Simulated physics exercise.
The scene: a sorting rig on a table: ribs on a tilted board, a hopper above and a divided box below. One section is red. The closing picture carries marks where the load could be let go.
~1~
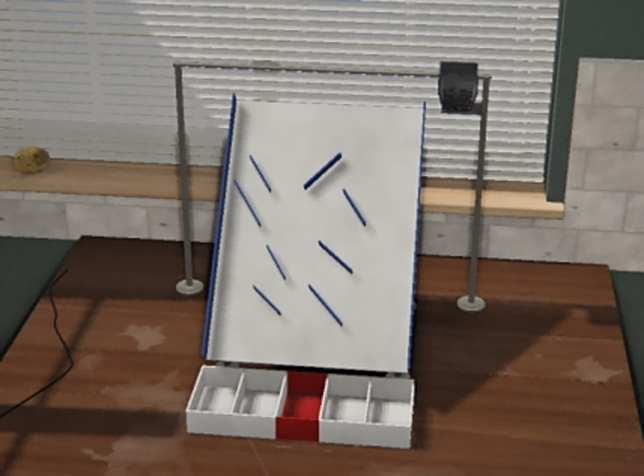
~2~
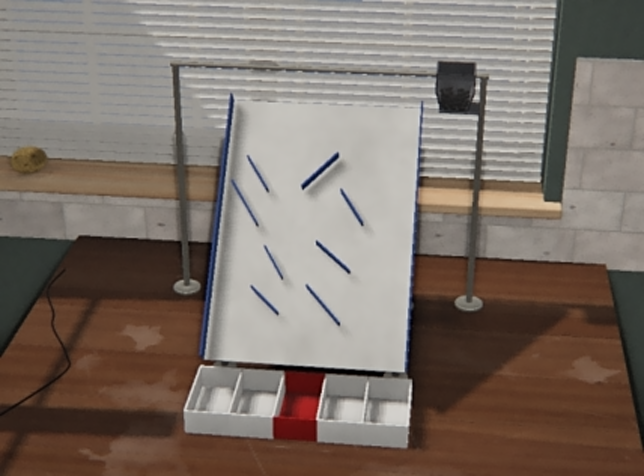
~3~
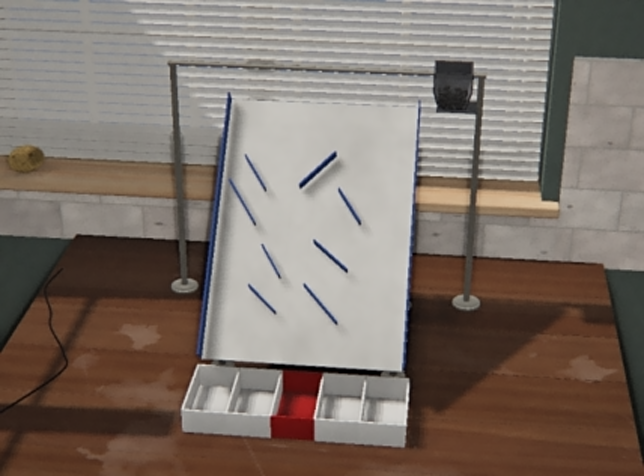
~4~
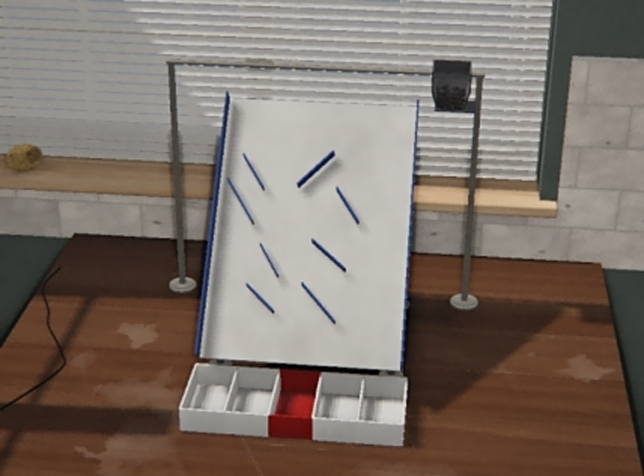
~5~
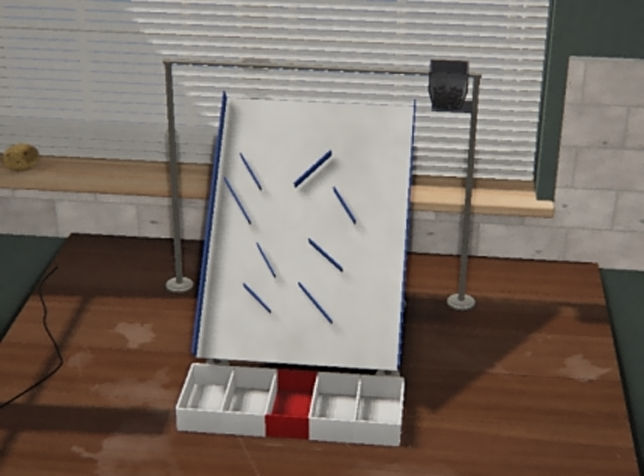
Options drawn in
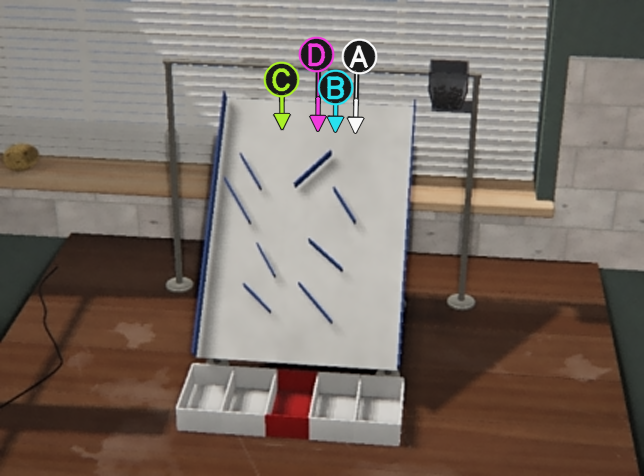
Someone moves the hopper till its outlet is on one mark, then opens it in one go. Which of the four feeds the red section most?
I would pick mark C.
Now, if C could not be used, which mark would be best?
Mark D.
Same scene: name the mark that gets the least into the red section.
That would be A.
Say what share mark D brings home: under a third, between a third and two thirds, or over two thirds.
Mark D gives between a third and two thirds.
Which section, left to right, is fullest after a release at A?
It is the fifth one.
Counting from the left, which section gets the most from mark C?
It is the third one.
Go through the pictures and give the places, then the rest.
In the first picture, hopper near (459, 101), black beans, door shut.
In the second picture, ribs (247, 155) to (267, 188), (301, 185) to (338, 152), (232, 179) to (256, 222).
In the third picture, ribs (339, 188) to (360, 221), (262, 244) to (279, 275), (314, 240) to (347, 269).
In the fourth picture, ribs (246, 283) to (273, 310), (302, 282) to (334, 321).
In the fifth picture, red section near (287, 425), number 3 of 5 from the left.
On the marked copy, mark A meets the board at (355, 127); mark B meets the board at (335, 126); mark C meets the board at (282, 123); mark D meets the board at (317, 125).
With A, a small share in the red section, the bulk in other sections, a small share outside the box.
With B, a small share in the red section, the bulk in other sections, a small share outside the box.
With C, the bulk in the red section, close to a quarter in other sections, only a few outside the box.
With D, close to a third in the red section, close to half in other sections, a small share outside the box.
